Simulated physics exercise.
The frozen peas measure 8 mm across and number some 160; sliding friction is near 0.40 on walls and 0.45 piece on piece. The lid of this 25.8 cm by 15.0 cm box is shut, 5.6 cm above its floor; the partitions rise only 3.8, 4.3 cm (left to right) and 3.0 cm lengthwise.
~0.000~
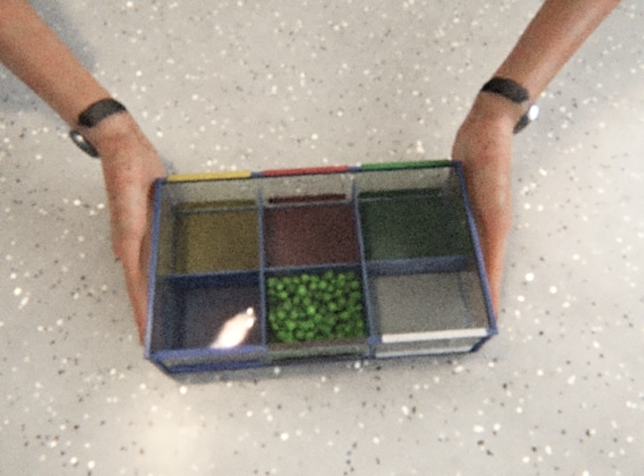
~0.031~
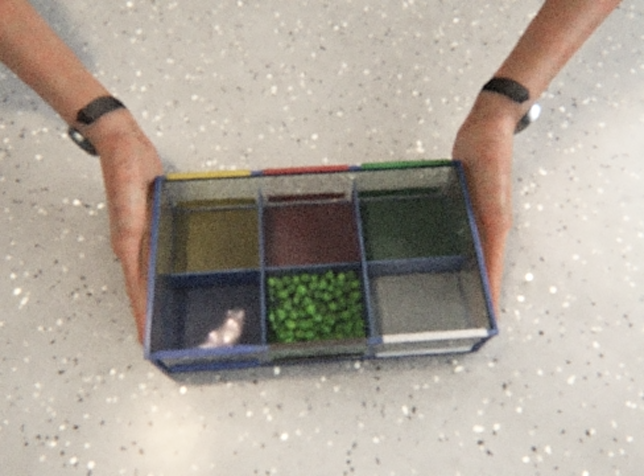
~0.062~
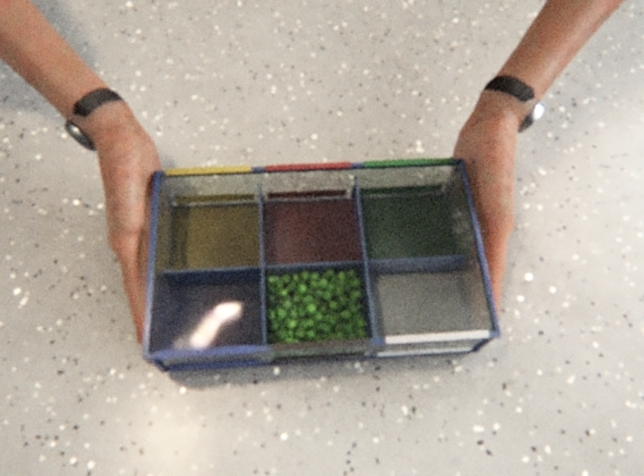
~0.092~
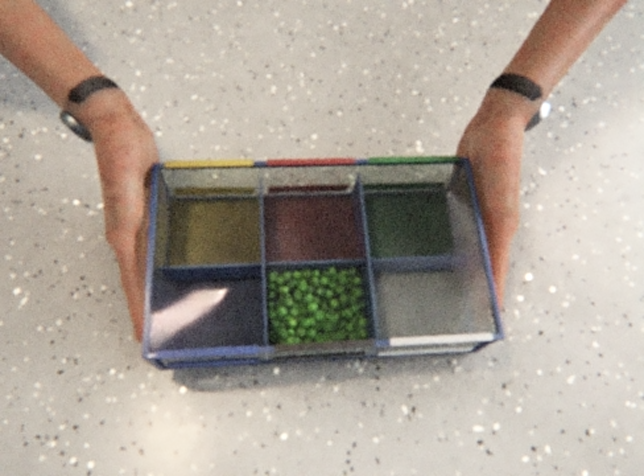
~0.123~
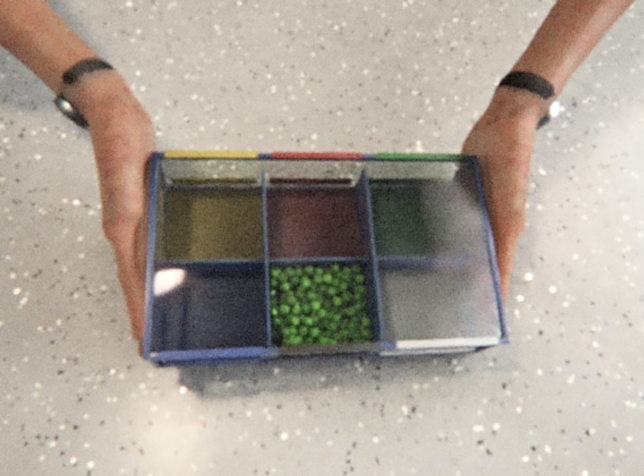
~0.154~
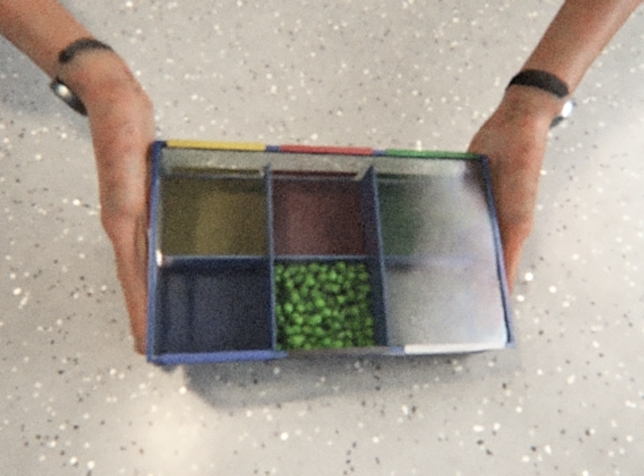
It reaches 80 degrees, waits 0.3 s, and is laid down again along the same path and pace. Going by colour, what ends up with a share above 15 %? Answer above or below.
Red: Below, blue: Below, green: Below, yellow: Below, white: Below, black: Above.
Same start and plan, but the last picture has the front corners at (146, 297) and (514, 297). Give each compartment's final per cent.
Red 35; blue 0; green 35; yellow 0; white 0; black 30.
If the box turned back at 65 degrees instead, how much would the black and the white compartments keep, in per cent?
Then: Black 95; white 5.
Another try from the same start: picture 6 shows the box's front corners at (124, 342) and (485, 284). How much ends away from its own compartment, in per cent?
It would be near 55 per cent.
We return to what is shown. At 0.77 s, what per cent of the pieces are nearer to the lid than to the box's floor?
About 40 per cent.
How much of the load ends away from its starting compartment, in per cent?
Roughly 5 per cent.
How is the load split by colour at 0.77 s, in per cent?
Red 0; blue 0; green 0; yellow 0; white 5; black 95.
Then, at 0.77 s, tilt 80 degrees; white 5 %, black 95 %.
After 1.19 s, tilt 46 degrees; white 5 %, black 95 %.
Then, at 1.68 s, tilt 0 degrees; white 5 %, black 95 %.
By 2.1 s all is still; red 0 %, blue 0 %, green 0 %, yellow 0 %, white 5 %, black 95 %.
